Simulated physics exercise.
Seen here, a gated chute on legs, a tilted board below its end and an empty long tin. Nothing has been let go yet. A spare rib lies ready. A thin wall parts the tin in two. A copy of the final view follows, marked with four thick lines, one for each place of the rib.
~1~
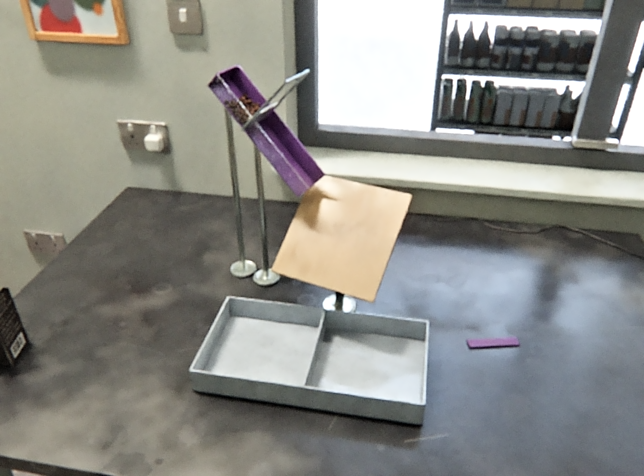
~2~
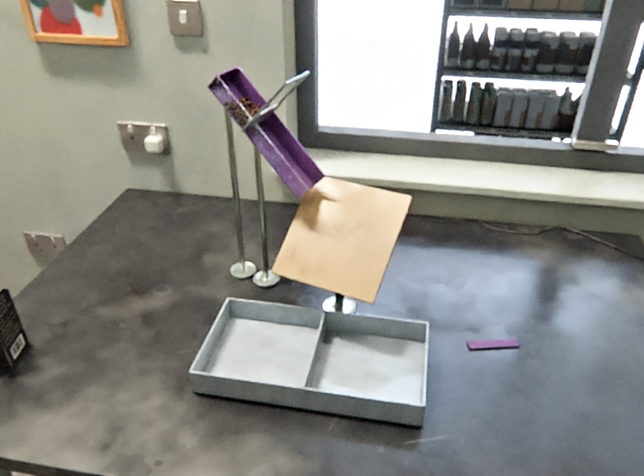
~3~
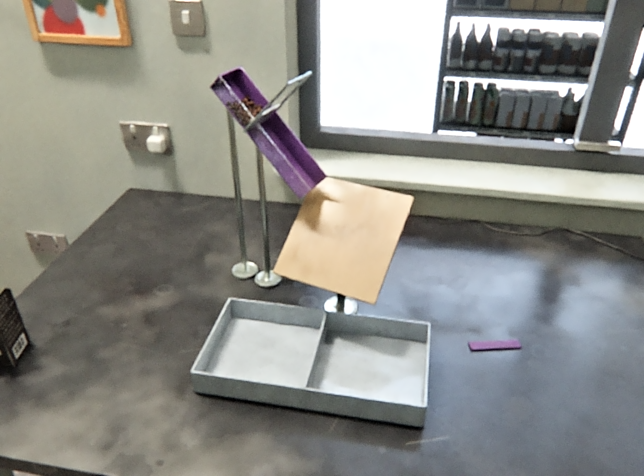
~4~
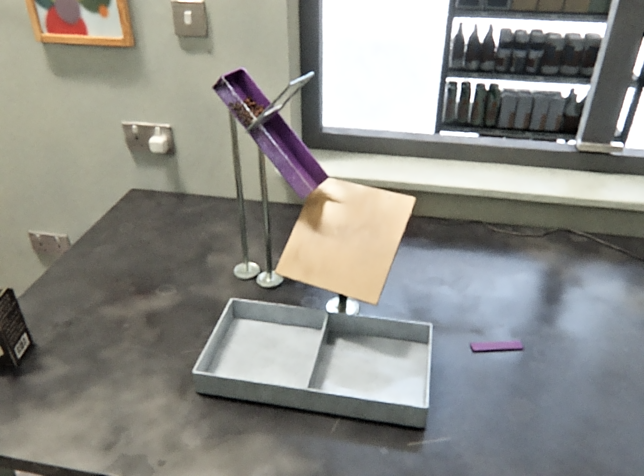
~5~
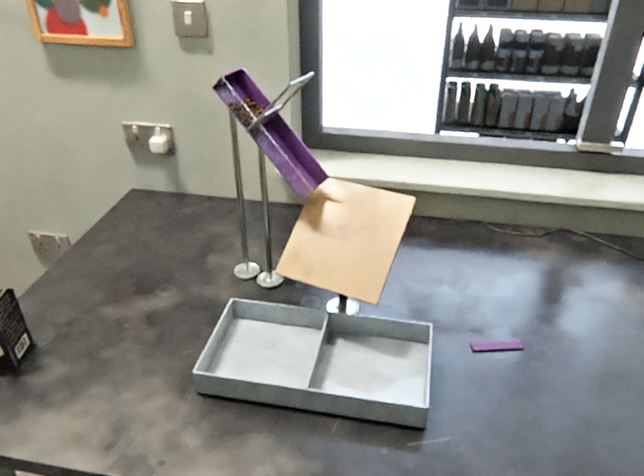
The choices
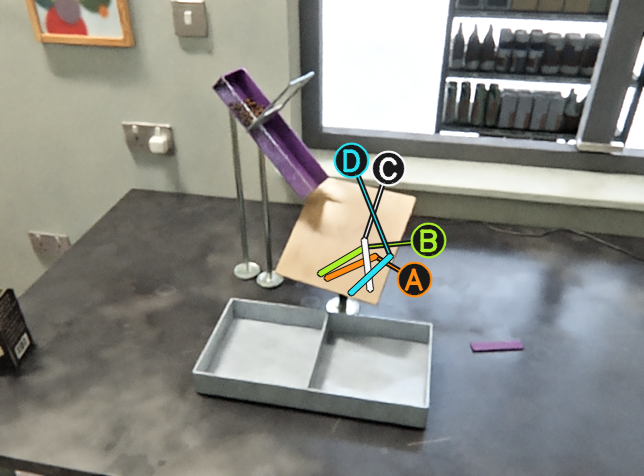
On a dark tabletop, a purple chute, tilted board and divided grey tray stay still.
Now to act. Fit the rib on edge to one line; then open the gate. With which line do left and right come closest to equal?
Go for D.
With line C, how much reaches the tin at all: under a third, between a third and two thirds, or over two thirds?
Line C gives over two thirds.
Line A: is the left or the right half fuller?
More lands on the left.
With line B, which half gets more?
The left half.
On the marked copy, line A from (375, 256) to (327, 278); line B from (365, 247) to (320, 273); line C from (364, 240) to (370, 289); line D from (390, 256) to (351, 292).
Choosing A, of what is caught, almost all in the left half, about a tenth in the right.
Choosing B, of what is caught, almost all in the left half, about a tenth in the right.
Choosing C, of what is caught, about a tenth in the left half, the larger part in the right.
Choosing D, of what is caught, roughly half in the left half, roughly half in the right.
